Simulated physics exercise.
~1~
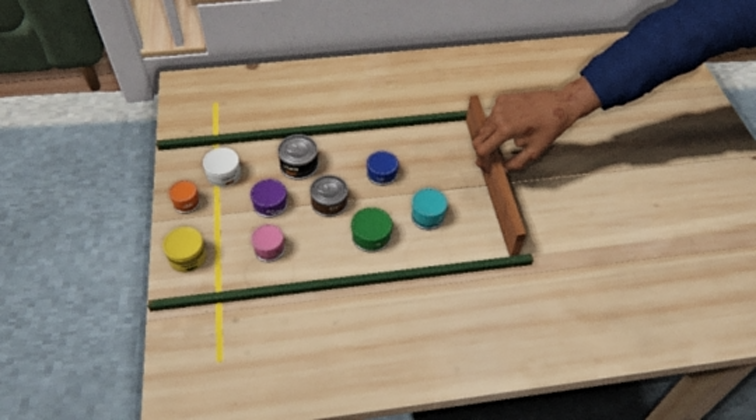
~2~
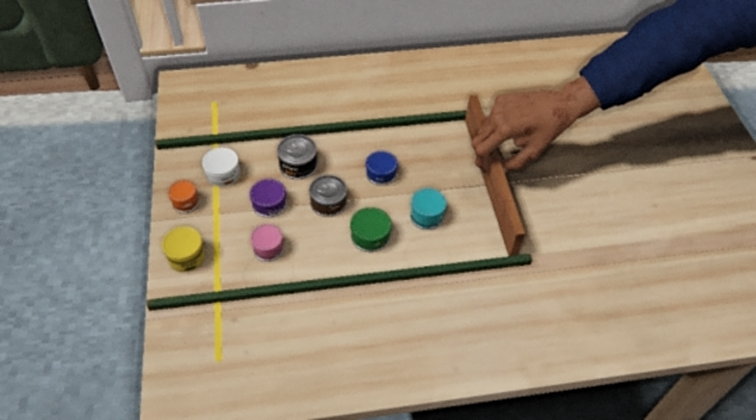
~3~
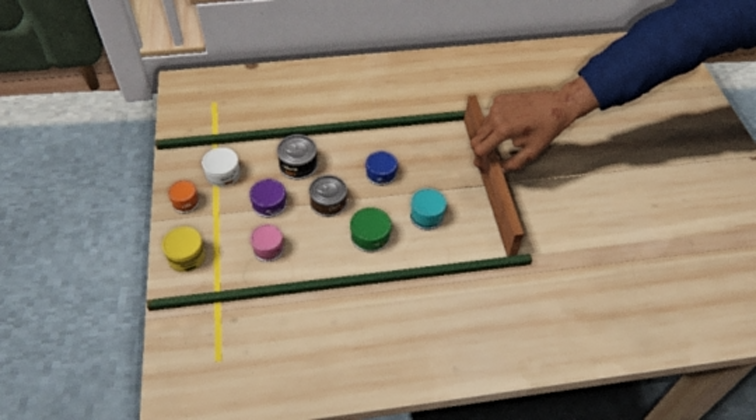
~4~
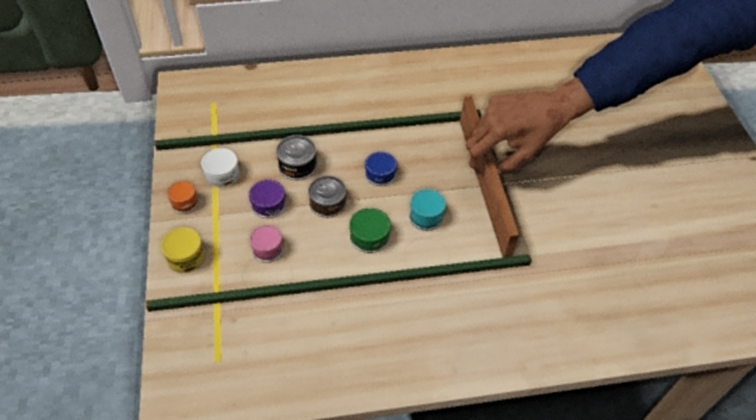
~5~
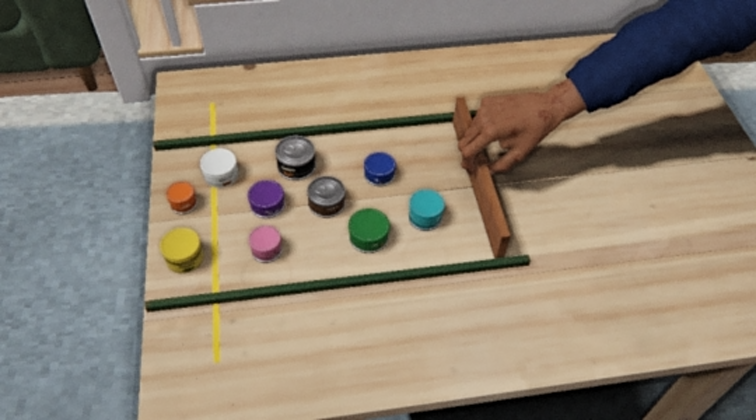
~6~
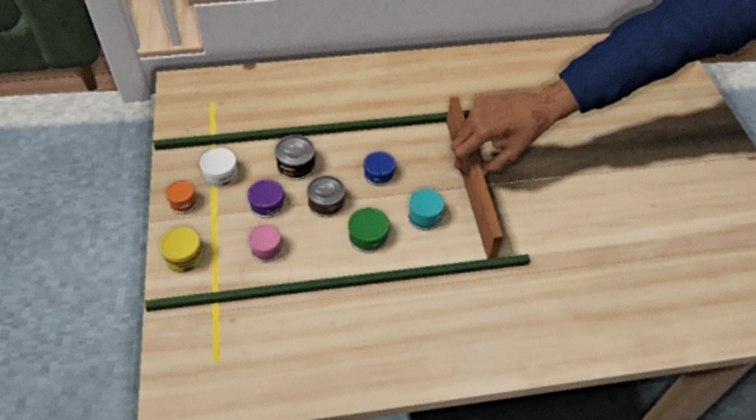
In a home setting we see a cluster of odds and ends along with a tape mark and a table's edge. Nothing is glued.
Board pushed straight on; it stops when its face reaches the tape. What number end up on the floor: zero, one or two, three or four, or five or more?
Lost one or two.
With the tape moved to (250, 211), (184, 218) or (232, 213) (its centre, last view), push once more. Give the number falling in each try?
In order, 0, 5 and 0.
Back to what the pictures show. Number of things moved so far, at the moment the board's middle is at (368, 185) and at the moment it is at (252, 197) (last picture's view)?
The first count is 3, and then it's 10.
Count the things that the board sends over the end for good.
The count is 2.
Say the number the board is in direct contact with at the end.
That makes 5.
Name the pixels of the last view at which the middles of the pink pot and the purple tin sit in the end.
Roughly (164, 256); the other one roughly (159, 205).
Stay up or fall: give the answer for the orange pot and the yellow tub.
The orange pot ends up off and the yellow tub ends up off.
A little later, none off yet; orange pot at rest near (182, 197); yellow tub at rest near (182, 250); white tub at rest near (220, 168).
Next, none off yet; orange pot moving near (174, 196); yellow tub moving near (178, 251); white tub shifted a little near (208, 171).
When it is over, the number that fall off is one or two; down, yellow tub and orange pot.
